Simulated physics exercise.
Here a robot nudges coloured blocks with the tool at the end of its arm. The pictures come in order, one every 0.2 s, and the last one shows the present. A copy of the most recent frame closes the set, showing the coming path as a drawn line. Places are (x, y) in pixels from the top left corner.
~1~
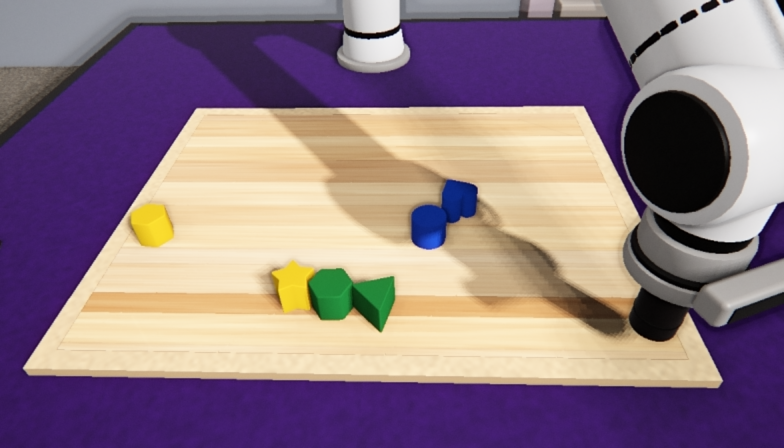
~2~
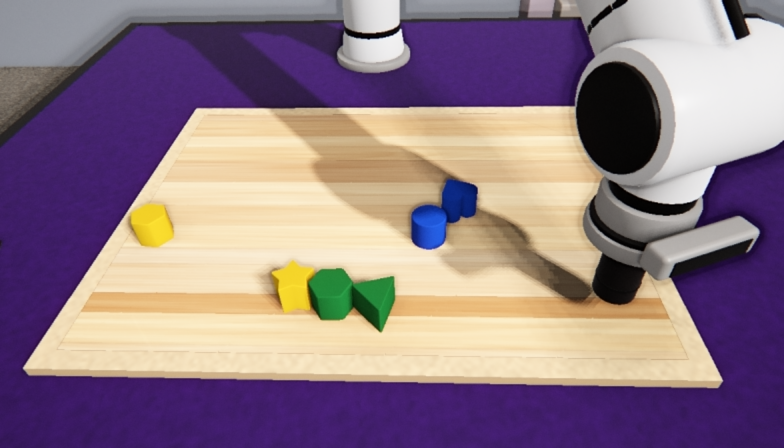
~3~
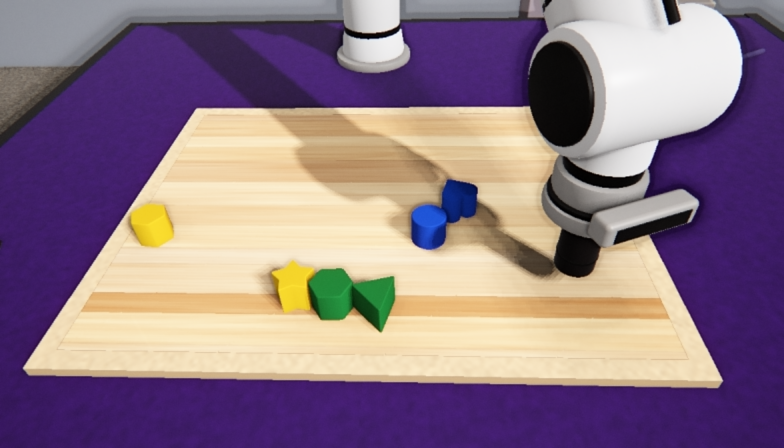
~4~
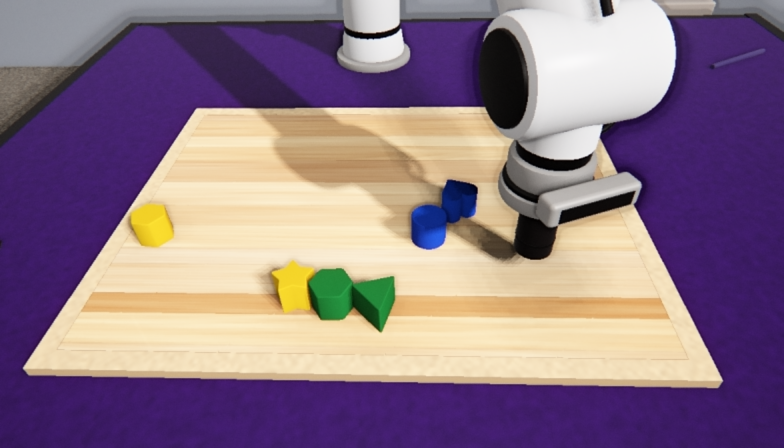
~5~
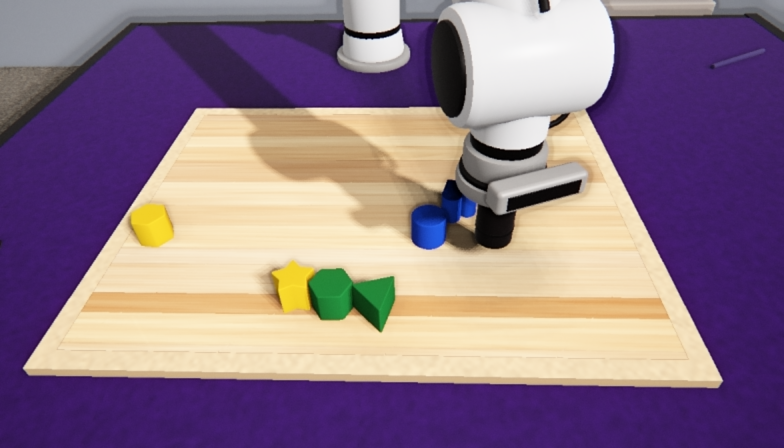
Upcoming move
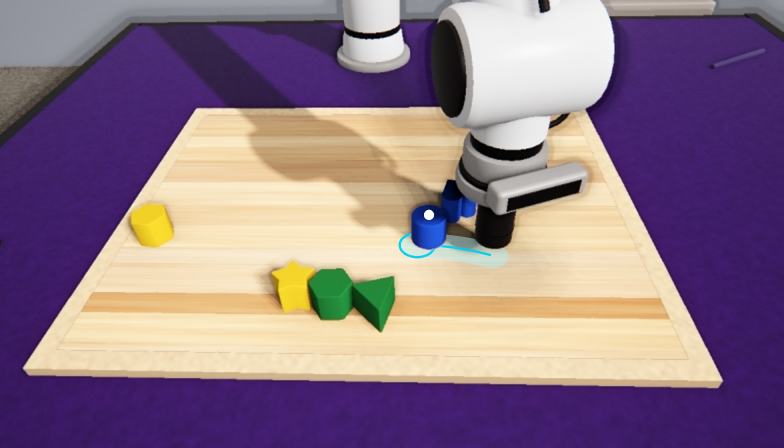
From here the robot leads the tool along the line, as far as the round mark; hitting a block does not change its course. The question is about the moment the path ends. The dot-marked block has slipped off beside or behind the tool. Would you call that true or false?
It is false.
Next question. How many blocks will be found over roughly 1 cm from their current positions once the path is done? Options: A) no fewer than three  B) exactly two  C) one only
Option C.
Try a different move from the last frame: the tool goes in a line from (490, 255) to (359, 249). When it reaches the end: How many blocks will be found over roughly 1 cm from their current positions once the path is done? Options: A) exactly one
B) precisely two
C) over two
Choice A: Exactly one.
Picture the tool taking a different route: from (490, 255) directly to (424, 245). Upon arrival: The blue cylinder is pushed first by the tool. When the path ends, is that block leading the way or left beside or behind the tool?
Answer: Still ahead.
The drawn path runs from (490, 255) over (454, 248) to (417, 245); the dot is on the blue cylinder.
What follows on the original path. Halfway along, tool (454, 230); blue cylinder (422, 213).
At the end, tool (417, 228); blue cylinder (393, 206); blue heart block not moved.
